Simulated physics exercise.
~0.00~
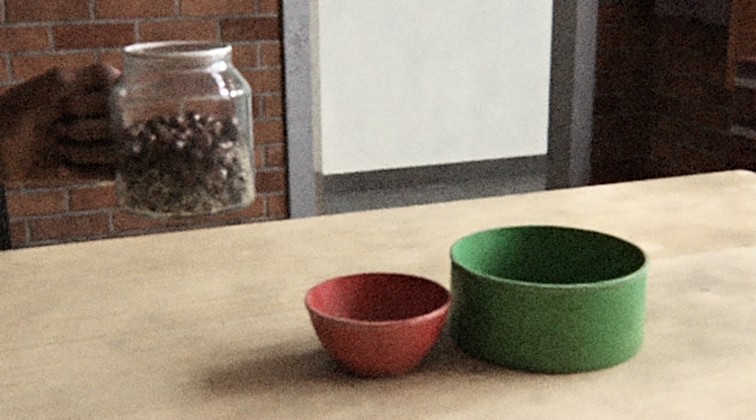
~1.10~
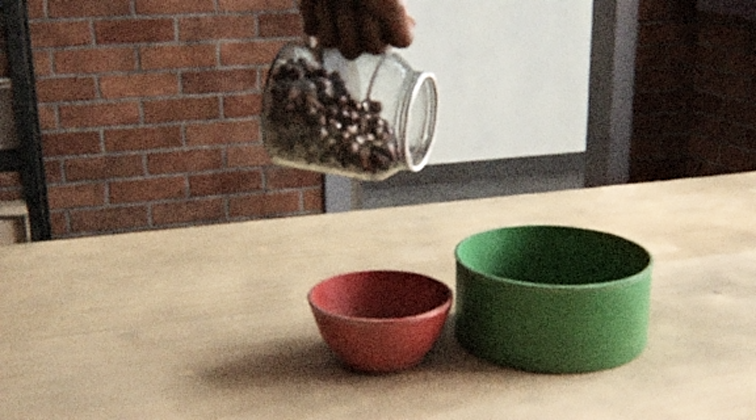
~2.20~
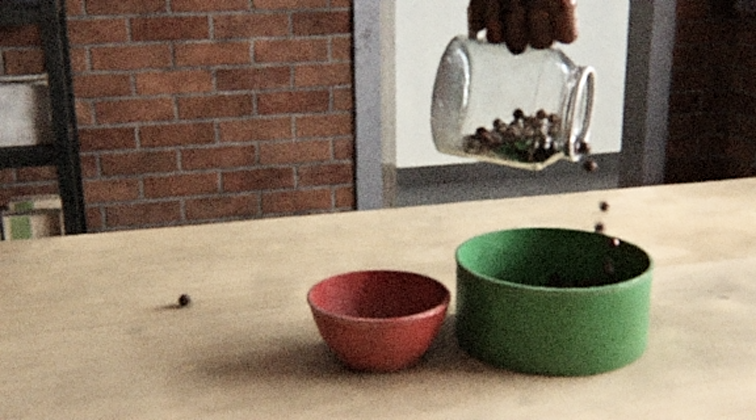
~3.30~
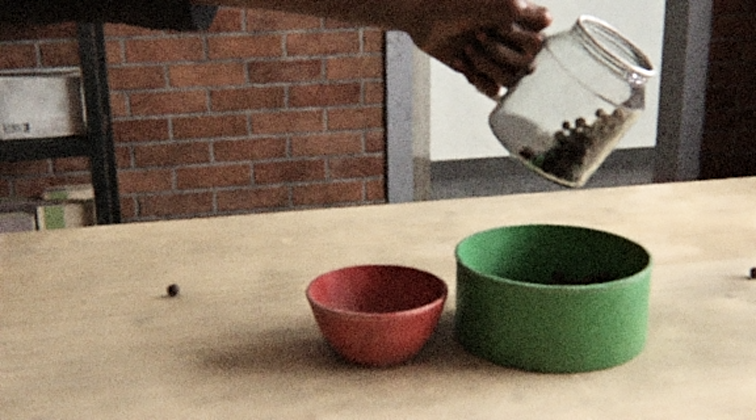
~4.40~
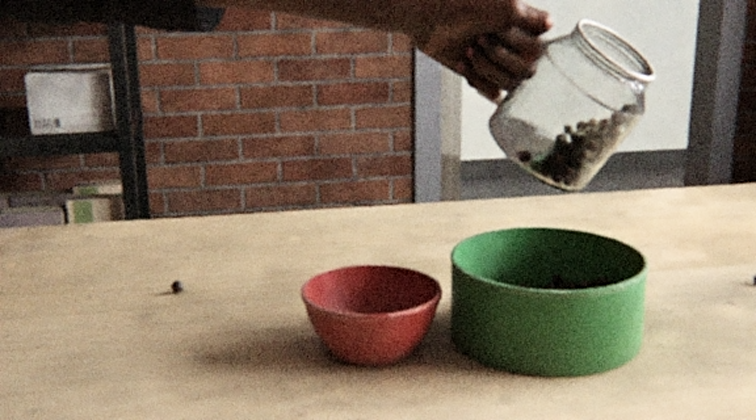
On a pale wooden table before a brick wall, a red bowl stands beside a larger green pot, while a hand holds up a glass jar partly filled with small dark chocolate balls. The hand carries the jar to the right and tips it onto its side above the bowls. As the jar reaches the green pot, balls drop from its mouth into the pot, and a stray one lies on the table at left. The hand then turns the jar back up, stopping the pouring. Finally it holds the leaning jar still, with some balls left inside, most in the green pot, and the red bowl apparently empty.
